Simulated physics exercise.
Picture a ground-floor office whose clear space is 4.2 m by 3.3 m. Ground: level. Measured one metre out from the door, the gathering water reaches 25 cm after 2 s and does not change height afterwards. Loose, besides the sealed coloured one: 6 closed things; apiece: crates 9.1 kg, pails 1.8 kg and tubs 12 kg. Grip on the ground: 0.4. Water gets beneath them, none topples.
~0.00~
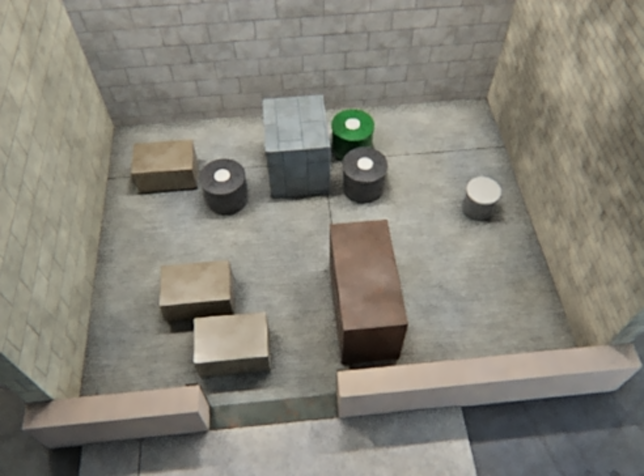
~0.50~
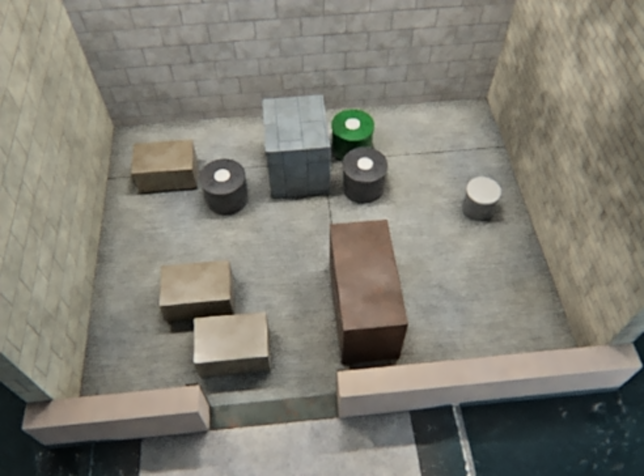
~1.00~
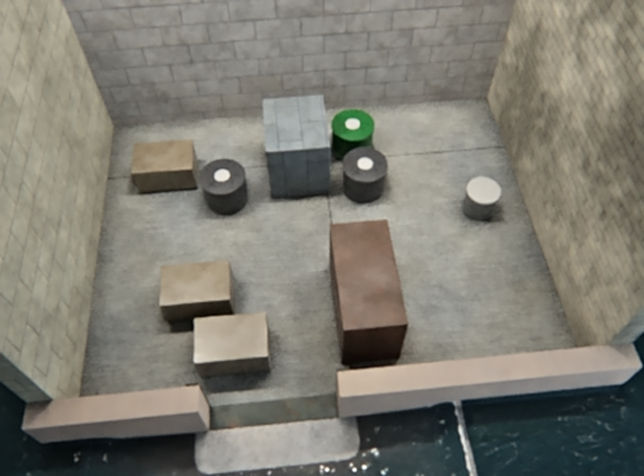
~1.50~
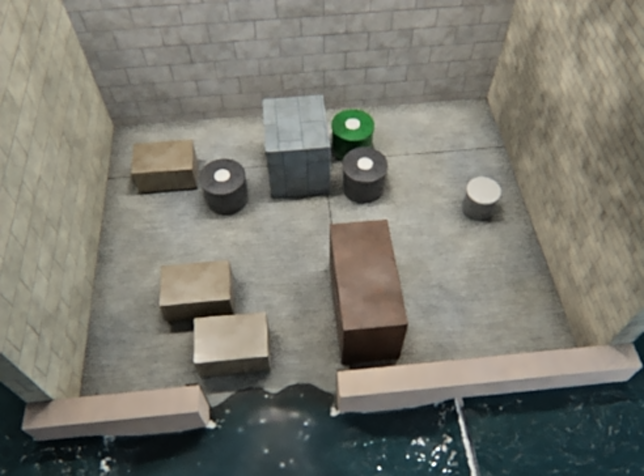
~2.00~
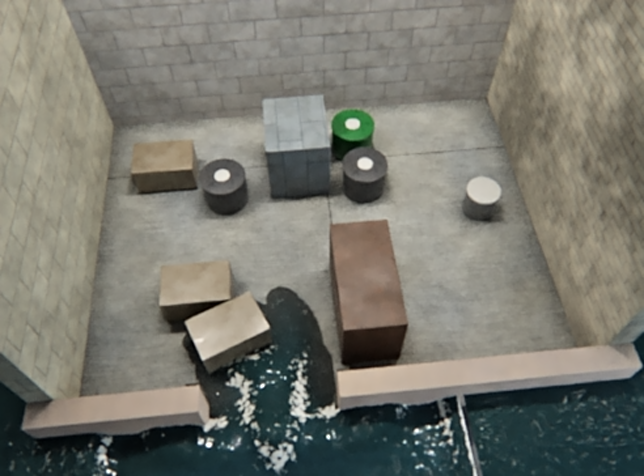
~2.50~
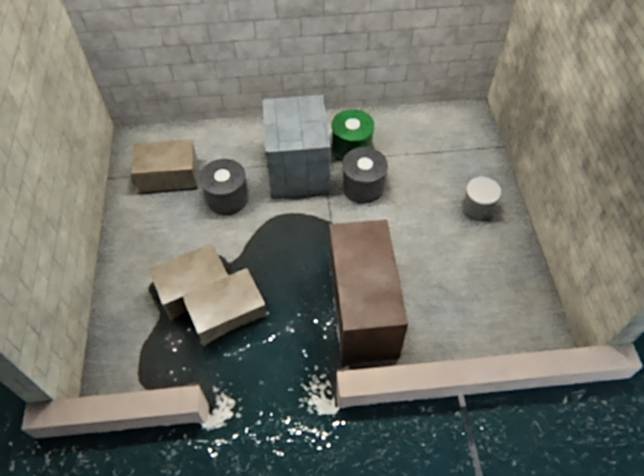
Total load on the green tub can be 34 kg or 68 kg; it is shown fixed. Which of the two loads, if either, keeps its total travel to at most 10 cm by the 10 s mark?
The lighter one.
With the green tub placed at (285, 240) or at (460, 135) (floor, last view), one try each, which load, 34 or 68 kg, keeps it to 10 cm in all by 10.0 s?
For the first start you need the heavier one; for the second the lighter one suffices.
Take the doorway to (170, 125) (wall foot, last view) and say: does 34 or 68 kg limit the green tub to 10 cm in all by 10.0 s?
In that case the lighter option suffices.
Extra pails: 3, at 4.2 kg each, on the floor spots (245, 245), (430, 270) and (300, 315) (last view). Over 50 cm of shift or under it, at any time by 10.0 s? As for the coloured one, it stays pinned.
The first comes out above the threshold, the second below the threshold, the third above the threshold.
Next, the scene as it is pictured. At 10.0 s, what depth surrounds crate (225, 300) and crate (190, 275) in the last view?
Around 18 cm and 15 cm.
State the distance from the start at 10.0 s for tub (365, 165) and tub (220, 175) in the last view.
In that order: 80 cm, 140 cm.
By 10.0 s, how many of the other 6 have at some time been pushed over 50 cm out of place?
Count: 6.
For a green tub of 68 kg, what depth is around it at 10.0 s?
9 cm, roughly.
After 3.5 s the green tub would be 0 cm from its start with 34 kg and 0 cm from its start with 68 kg; 3 cm of water round it then.
After 4.5 s the green tub would be 0 cm from its start with 34 kg and 0 cm from its start with 68 kg; 3 cm of water round it then.
After 7.0 s the green tub would be 3 cm from its start with 34 kg and 0 cm from its start with 68 kg; 7 cm of water round it then.
After 10.0 s the green tub would be 3 cm from its start with 34 kg and 0 cm from its start with 68 kg; 9 cm of water round it then.
